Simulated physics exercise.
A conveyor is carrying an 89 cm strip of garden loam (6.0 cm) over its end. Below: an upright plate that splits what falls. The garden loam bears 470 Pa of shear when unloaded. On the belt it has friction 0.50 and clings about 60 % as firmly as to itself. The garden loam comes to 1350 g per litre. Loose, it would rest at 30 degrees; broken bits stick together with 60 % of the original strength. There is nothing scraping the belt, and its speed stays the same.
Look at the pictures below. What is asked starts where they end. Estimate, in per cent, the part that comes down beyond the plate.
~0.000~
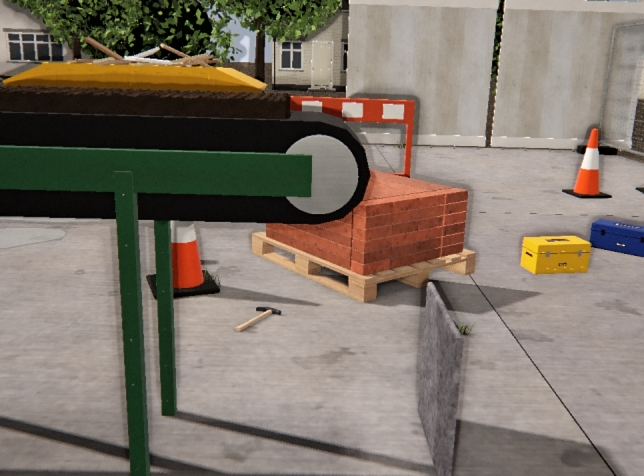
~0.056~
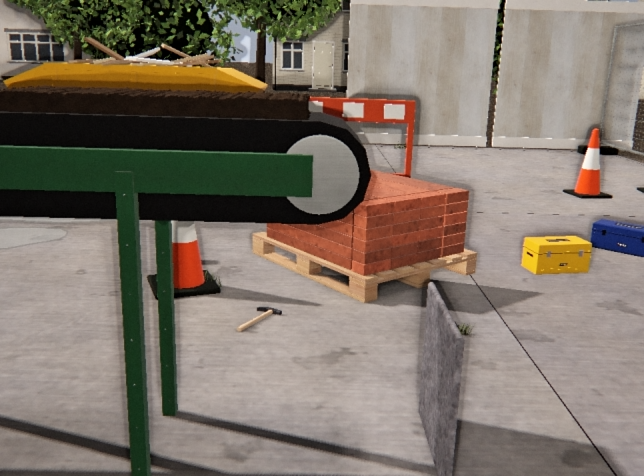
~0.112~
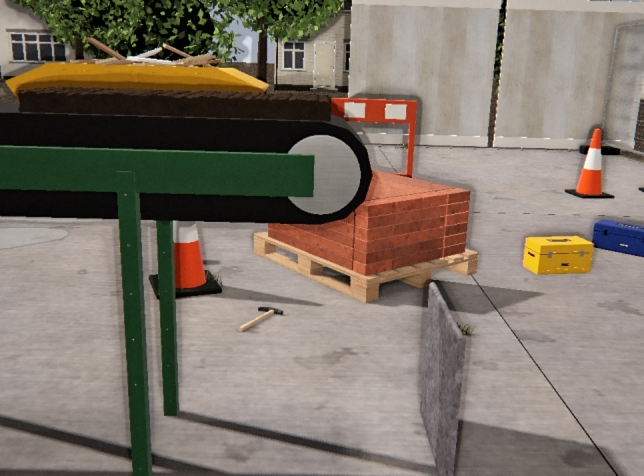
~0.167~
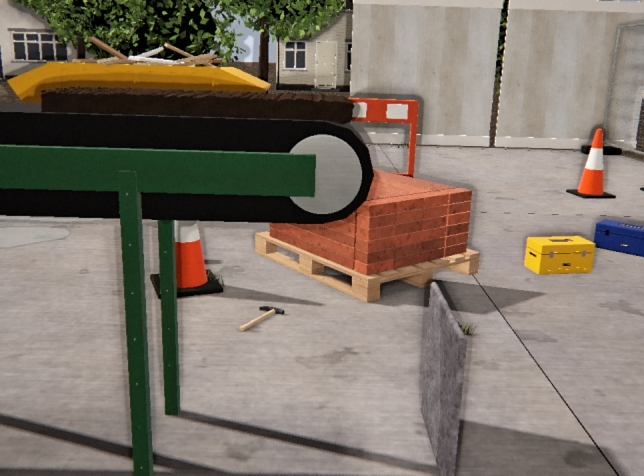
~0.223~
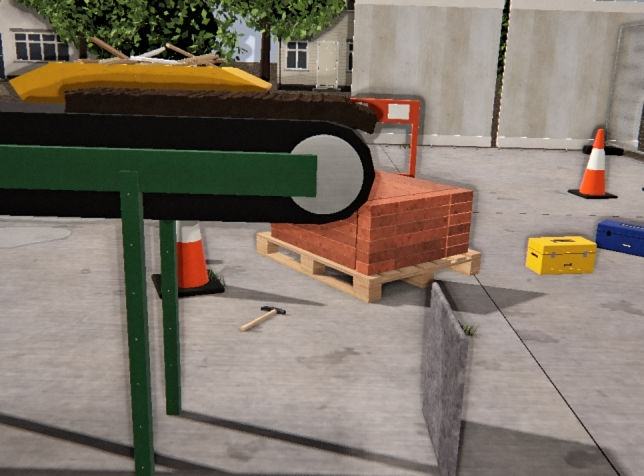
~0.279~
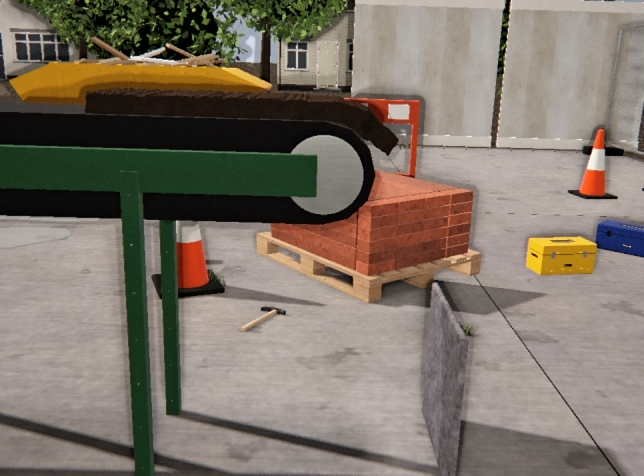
Close to 59 out of 100.
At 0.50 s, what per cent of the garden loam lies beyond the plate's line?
3 %.
After 0.50 s, 3 % is beyond the plate's line.
After 0.76 s, 24 % is beyond the plate's line.
After 1.03 s, 43 % is beyond the plate's line.
After 1.29 s, 59 % is beyond the plate's line.
After 2.47 s, 59 % is beyond the plate's line.
